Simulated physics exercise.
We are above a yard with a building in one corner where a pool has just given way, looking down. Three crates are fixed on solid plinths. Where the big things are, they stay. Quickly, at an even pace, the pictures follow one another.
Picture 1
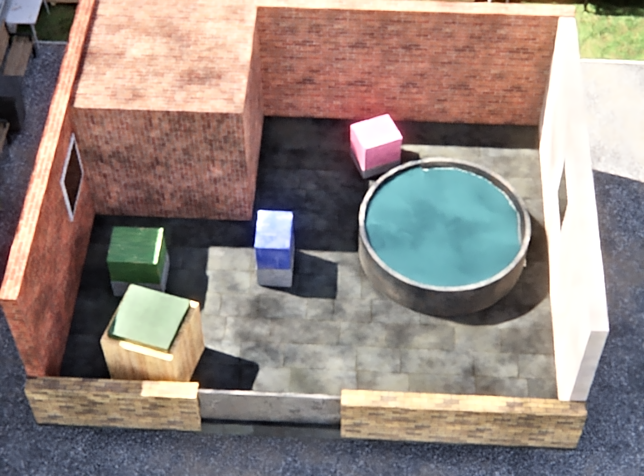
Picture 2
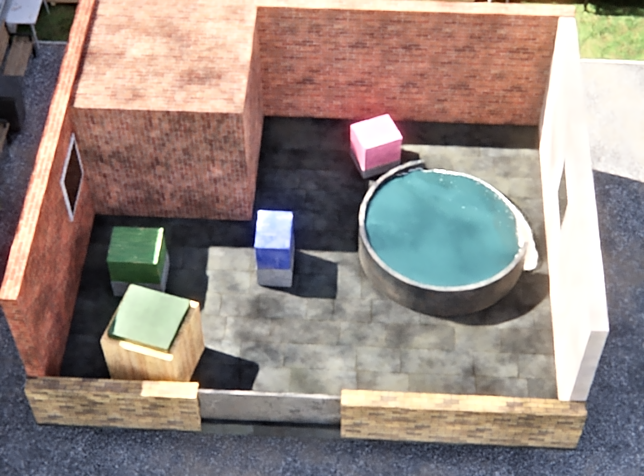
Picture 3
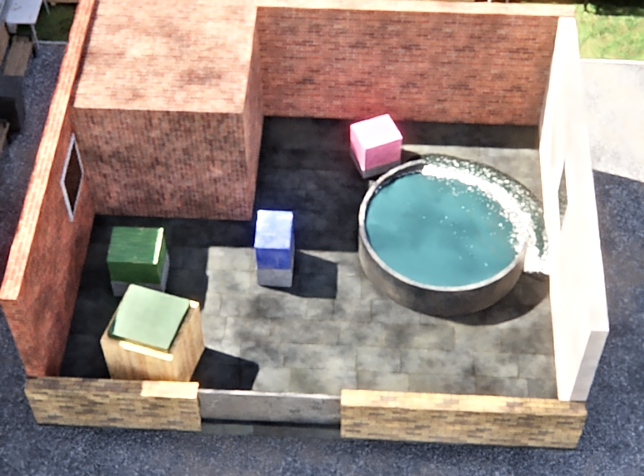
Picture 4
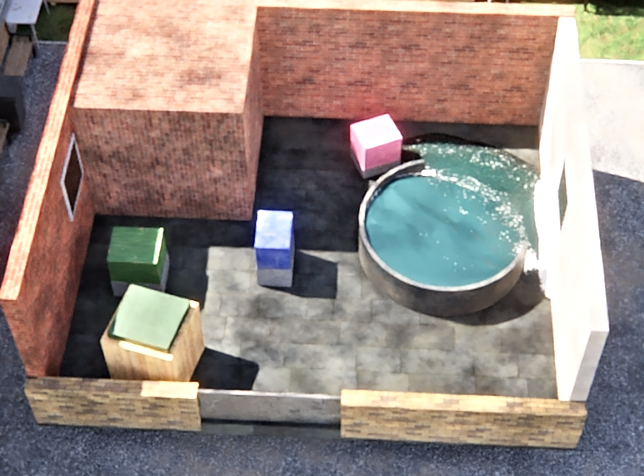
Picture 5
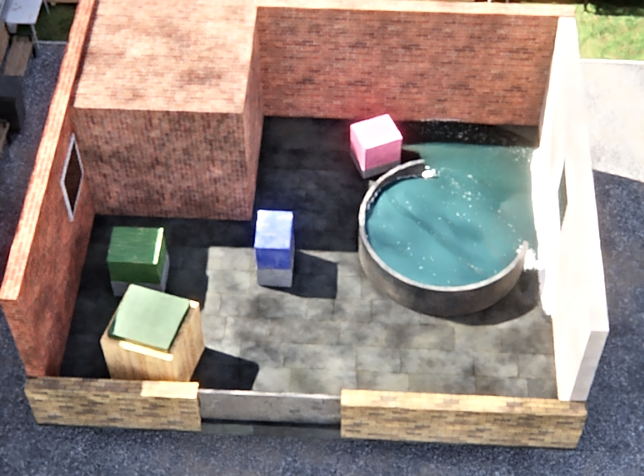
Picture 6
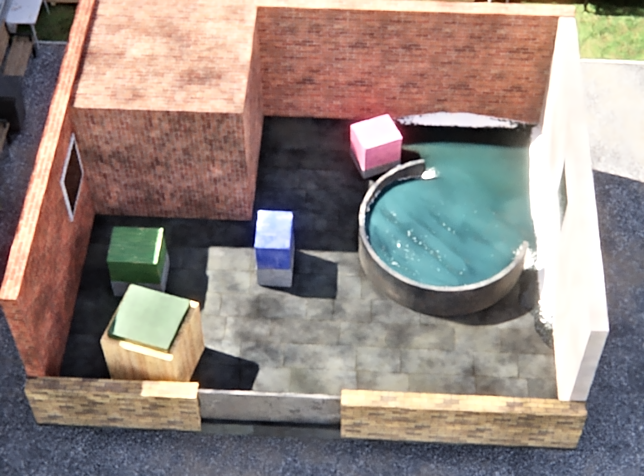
A round pool in a walled brick yard broke open on its far side, and water poured out, spreading behind it past the pink box to the back wall and the white right-hand wall.
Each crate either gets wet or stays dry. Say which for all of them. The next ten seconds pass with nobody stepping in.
The pink crate gets wet; the green crate stays dry; the blue crate stays dry.
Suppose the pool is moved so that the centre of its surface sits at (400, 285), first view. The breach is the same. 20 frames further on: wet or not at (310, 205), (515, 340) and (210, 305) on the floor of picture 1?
Taking the three spots in order: Swamped, swamped, bare.
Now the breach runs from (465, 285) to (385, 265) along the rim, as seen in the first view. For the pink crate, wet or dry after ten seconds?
As far as I can tell, the pink crate stays clear.
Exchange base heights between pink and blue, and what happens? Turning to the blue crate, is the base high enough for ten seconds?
The blue crate gets flooded.
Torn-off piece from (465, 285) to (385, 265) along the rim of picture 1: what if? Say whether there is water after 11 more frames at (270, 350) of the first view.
My call for that point is drenched.
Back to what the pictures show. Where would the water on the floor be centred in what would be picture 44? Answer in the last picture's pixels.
I would point to (400, 239).
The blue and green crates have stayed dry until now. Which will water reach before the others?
I'd go with the blue-painted one.
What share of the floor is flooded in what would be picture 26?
It comes to roughly 50 in a hundred.
A moment on, water covers 25 % of the floor; the pink crate water round its plinth, the green crate not reached, the blue crate not reached.
Next, water covers 35 % of the floor; the pink crate water round its plinth, the green crate not reached, the blue crate not reached.
Then, water covers 50 % of the floor; the pink crate water round its plinth, the green crate not reached, the blue crate water round its plinth.
Later, water covers 90 % of the floor; the pink crate water round its plinth, the green crate water round its plinth, the blue crate water round its plinth.
In the end, water covers 100 % of the floor; the pink crate was topped, the green crate stayed above the water, the blue crate stayed above the water.
